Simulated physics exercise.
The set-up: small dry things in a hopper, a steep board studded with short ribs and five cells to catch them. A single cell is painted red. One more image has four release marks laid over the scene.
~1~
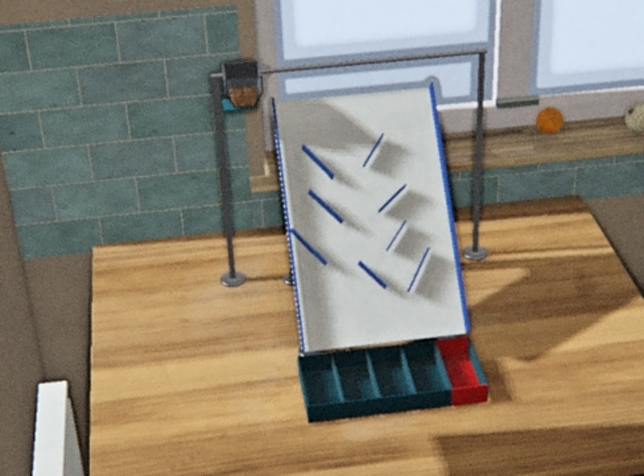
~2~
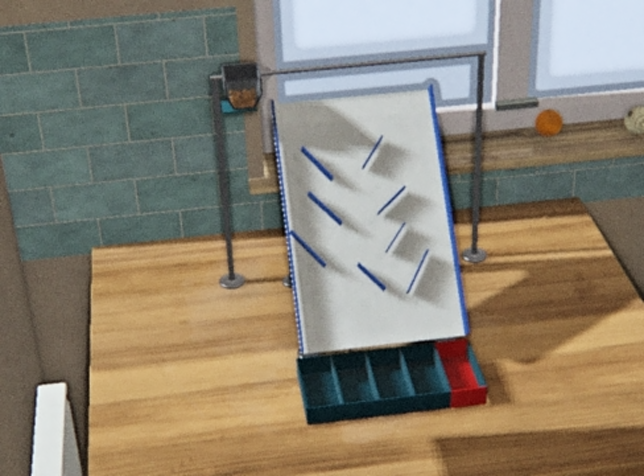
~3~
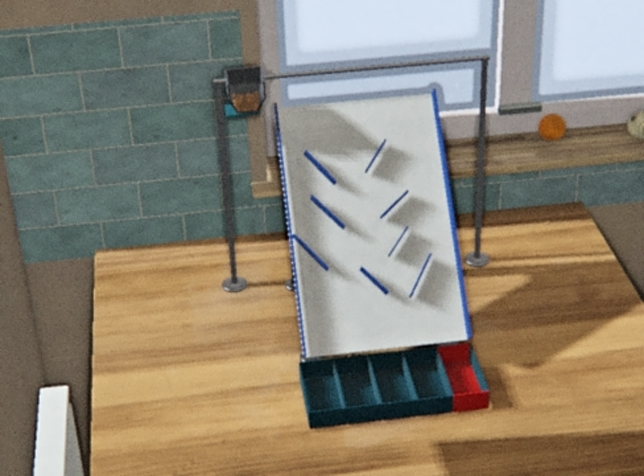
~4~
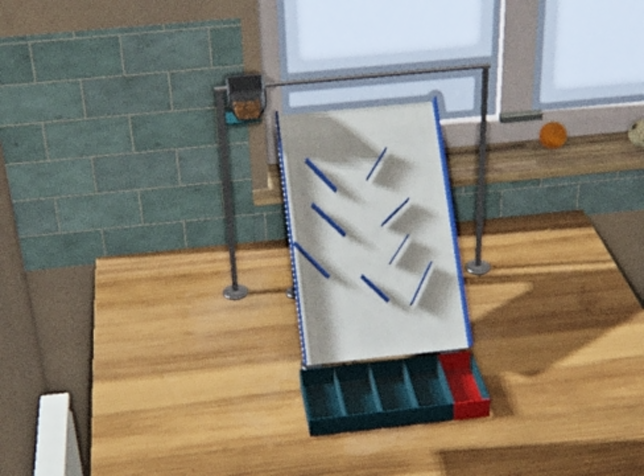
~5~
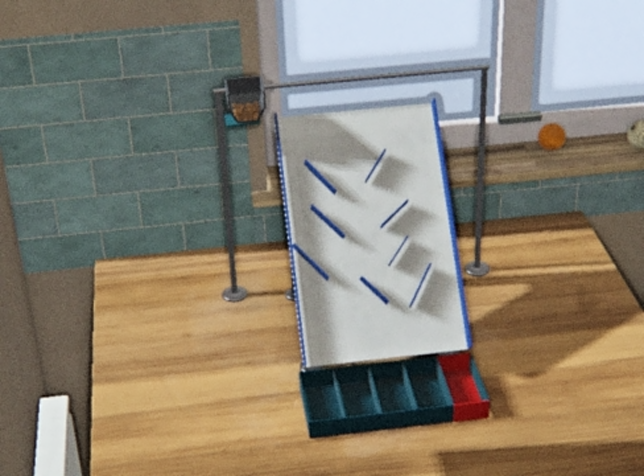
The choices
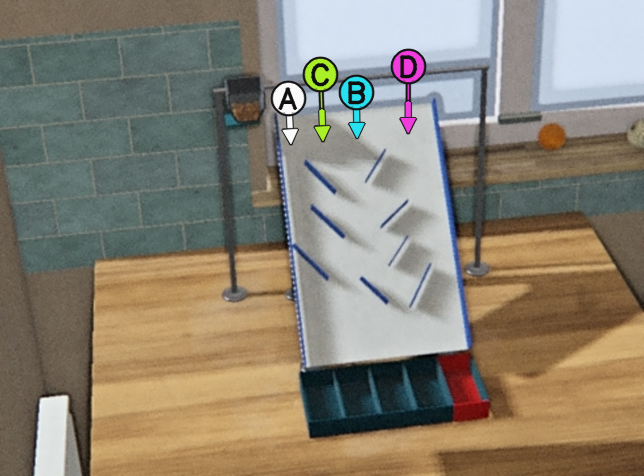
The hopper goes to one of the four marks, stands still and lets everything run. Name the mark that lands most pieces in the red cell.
Best: D.
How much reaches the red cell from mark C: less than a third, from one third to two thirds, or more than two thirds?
It is less than a third.
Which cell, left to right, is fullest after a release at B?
It is the fourth one.
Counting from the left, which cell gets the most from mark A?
The third from the left.
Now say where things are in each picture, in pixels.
In the first frame, hopper at (244, 96), roasted chickpeas, door shut.
In the second frame, ribs (302, 146) to (333, 178), (364, 165) to (383, 135), (309, 191) to (342, 222).
In the third frame, ribs (382, 215) to (408, 190), (294, 234) to (329, 268), (390, 254) to (408, 226).
In the fourth frame, ribs (362, 274) to (390, 300), (412, 303) to (432, 261).
In the fifth frame, red cell at (471, 410), number 5 of 5 from the left.
On the marked copy, mark A meets the board at (290, 138); mark B meets the board at (356, 132); mark C meets the board at (322, 135); mark D meets the board at (408, 127).
With A, a stray few in the red cell, nearly all in other cells.
With B, a small part in the red cell, nearly all in other cells.
With C, a small part in the red cell, most in other cells.
With D, about two thirds in the red cell, about a third in other cells, a stray few outside the box.
